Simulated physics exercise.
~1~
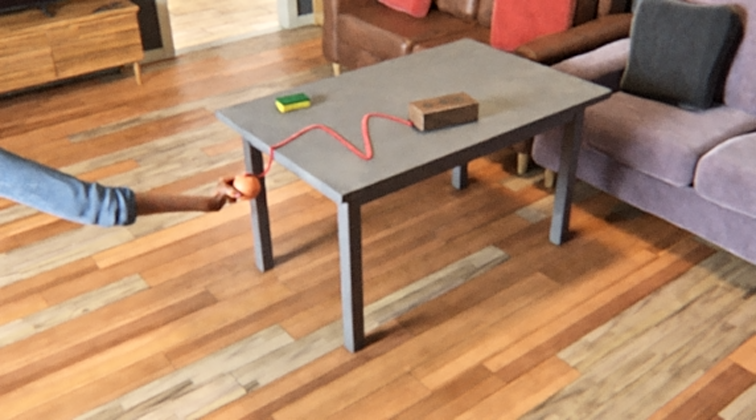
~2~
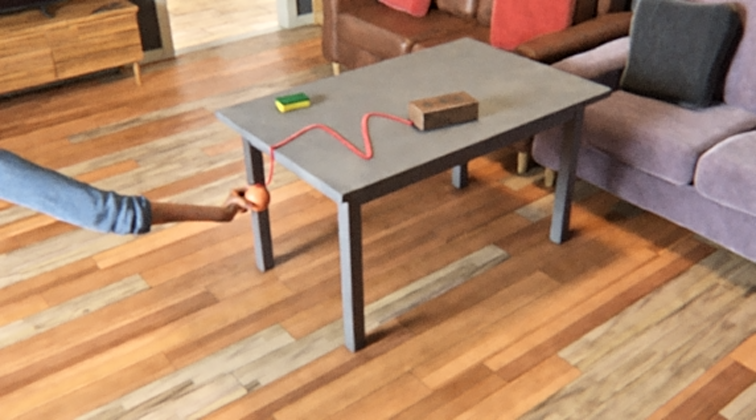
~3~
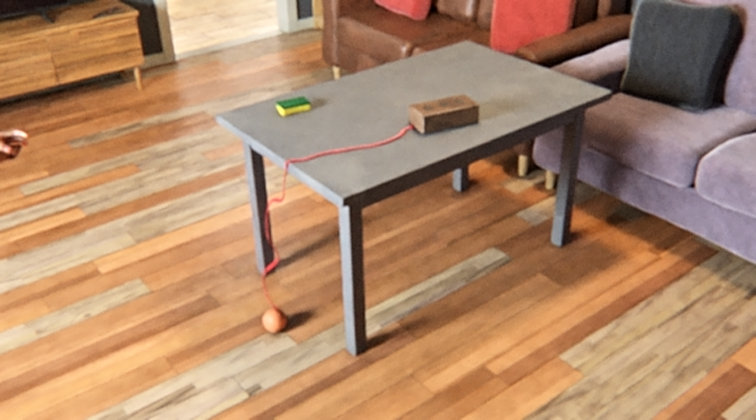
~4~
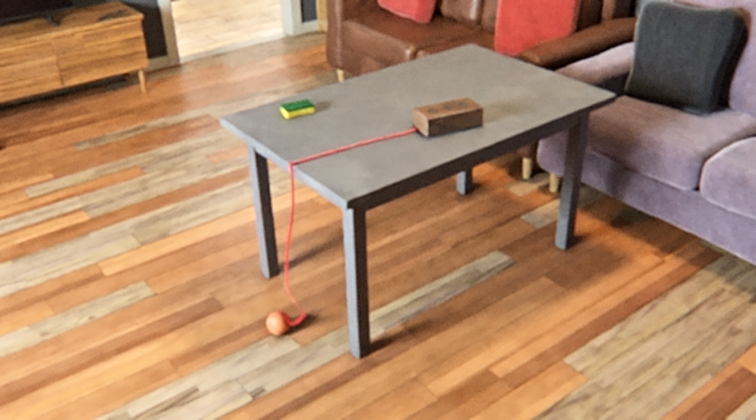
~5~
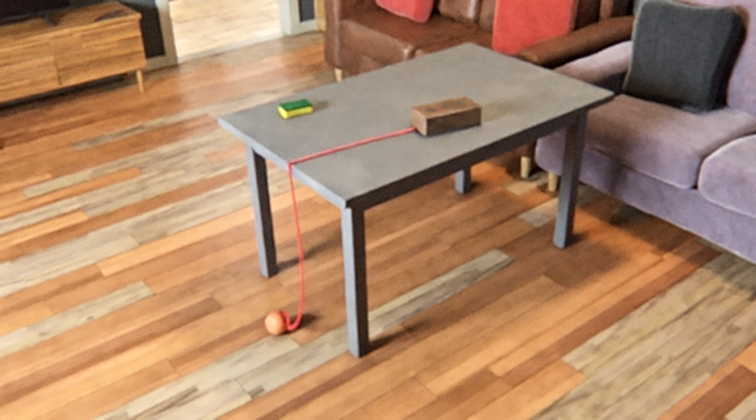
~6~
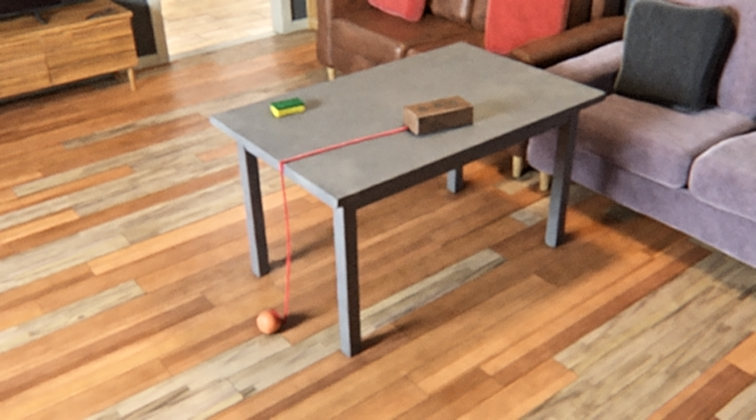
In a living room, a hand holds an orange ball-like fruit beside a gray table, tied by a red ribbon to a brick on top. The hand lets go and withdraws, and the orange drops to the floor while the brick and sponge stay put.
